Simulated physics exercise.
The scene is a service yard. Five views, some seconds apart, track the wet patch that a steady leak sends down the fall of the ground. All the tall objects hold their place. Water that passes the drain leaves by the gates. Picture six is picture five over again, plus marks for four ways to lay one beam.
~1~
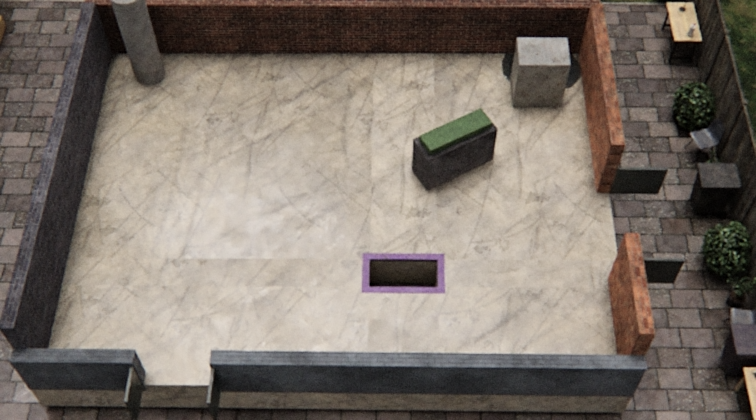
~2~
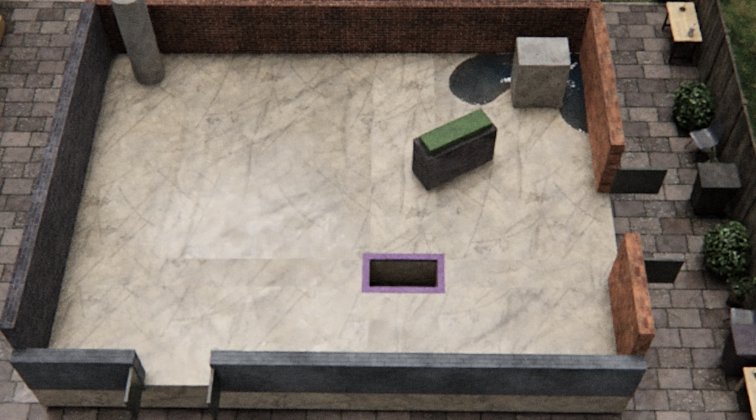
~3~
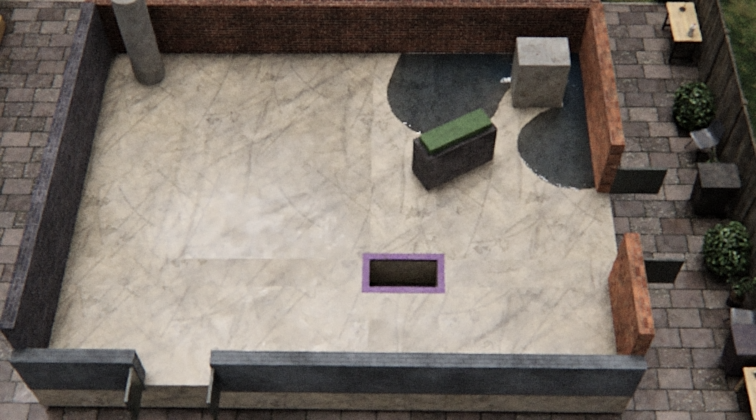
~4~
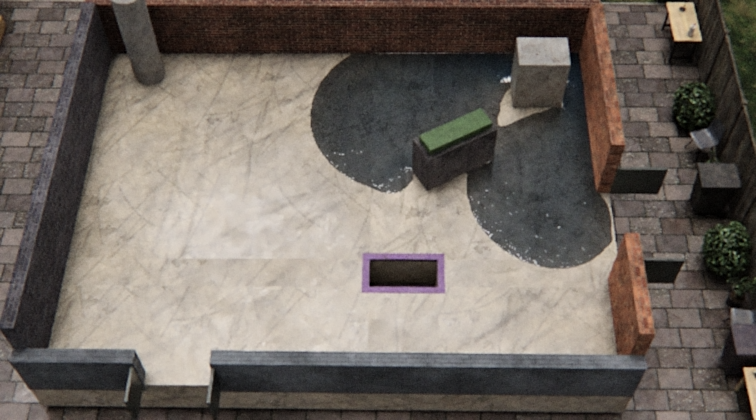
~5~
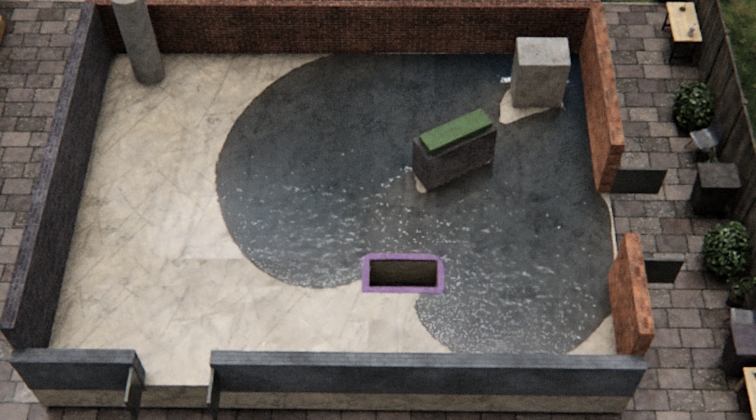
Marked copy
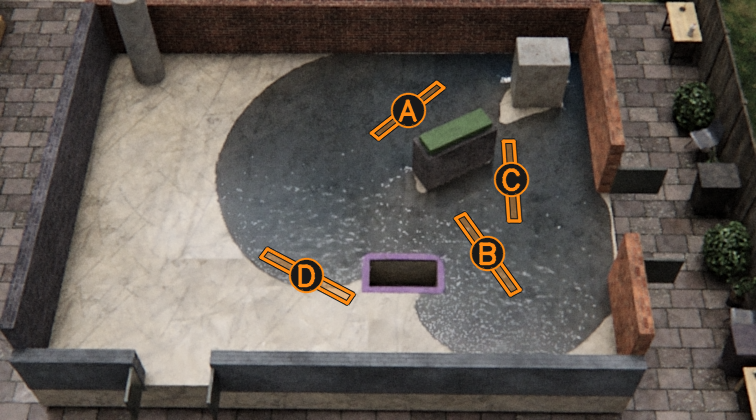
A walled service yard with a pale stone floor is seen from high above by a camera that stays still. A grey block stands at the upper right near a dark planter topped with green, a grey column rises at the upper left, and a purple-edged gully lies below centre. Dark water spreads from behind the block, flows around the planter, covers about half the floor and reaches the gully.
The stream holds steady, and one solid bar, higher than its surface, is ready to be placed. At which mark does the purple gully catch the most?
I would pick spot D.
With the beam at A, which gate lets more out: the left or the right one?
More leaves on the left.
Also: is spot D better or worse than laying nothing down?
It is better.
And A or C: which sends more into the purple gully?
The answer is A.
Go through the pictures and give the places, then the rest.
The first picture shows outfall partly hidden; purple gully at (403, 273); open gate at (182, 372); open gate at (602, 235); 2 % of the ground is wet; purple gully still dry.
The second picture shows front seen at (455, 86), 4 % of the ground wet; purple gully still dry.
The third picture shows front seen at (410, 127), 11 % of the ground wet; purple gully still dry.
The fourth picture shows front seen at (336, 164), 26 % of the ground wet; purple gully still dry.
The fifth picture shows front seen at (236, 235), 52 % of the ground wet; purple gully taking water.
On the marked copy, A from (375, 136) to (440, 85); B from (460, 216) to (515, 292); C from (514, 220) to (508, 141); D from (264, 253) to (350, 298).
For spot A, about 13 % of the stream goes into the purple gully, about 76 % out by the gates.
For spot B, about 8 % of the stream goes into the purple gully, about 80 % out by the gates.
For spot C, about 6 % of the stream goes into the purple gully, about 82 % out by the gates.
For spot D, about 23 % of the stream goes into the purple gully, about 67 % out by the gates.
